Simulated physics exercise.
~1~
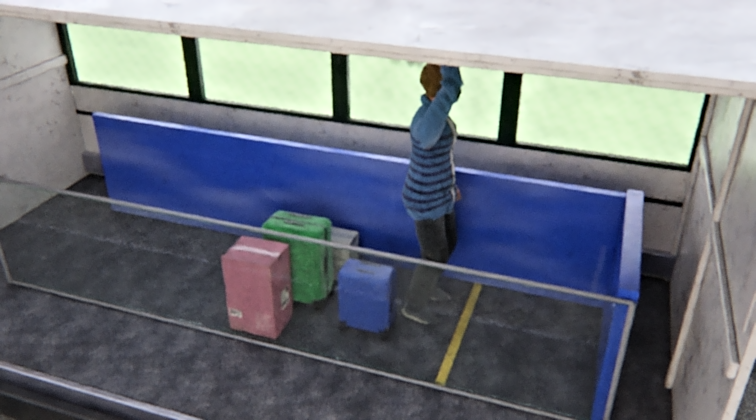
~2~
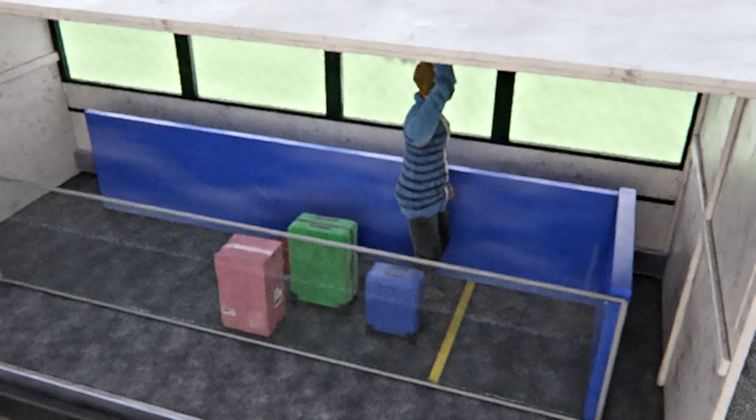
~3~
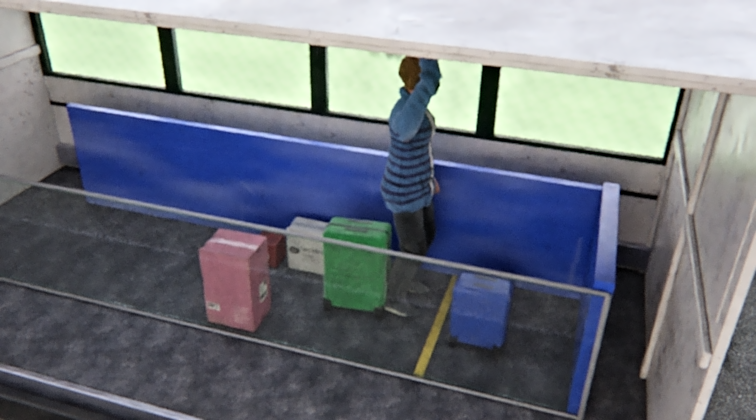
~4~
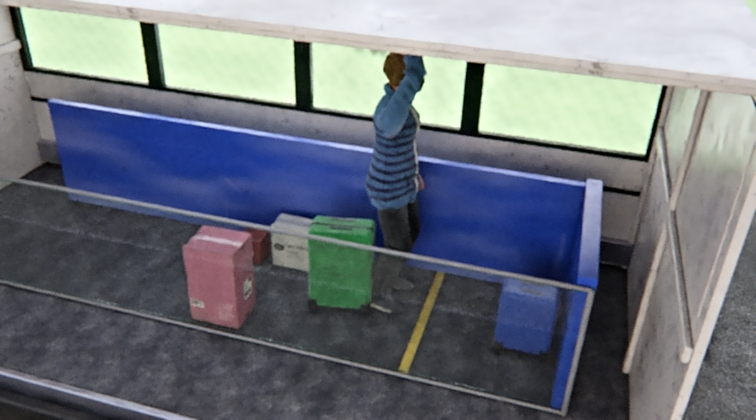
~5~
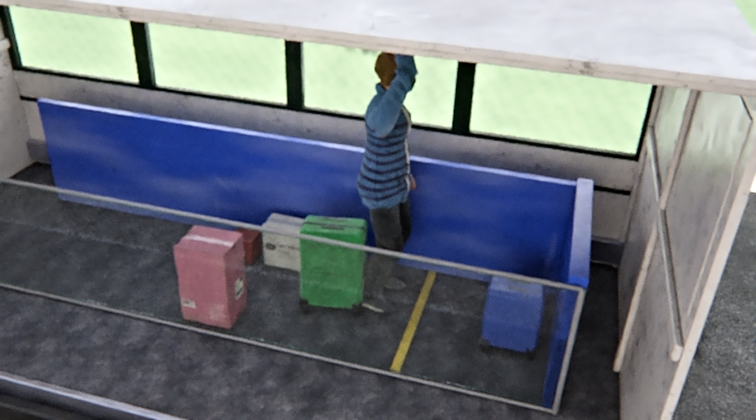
In a bay with a blue back panel, a person in a striped sweater stood with an arm raised as the blue suitcase rolled right across the yellow line and the green one shifted right, stopping short of it, while the pink case stayed put.
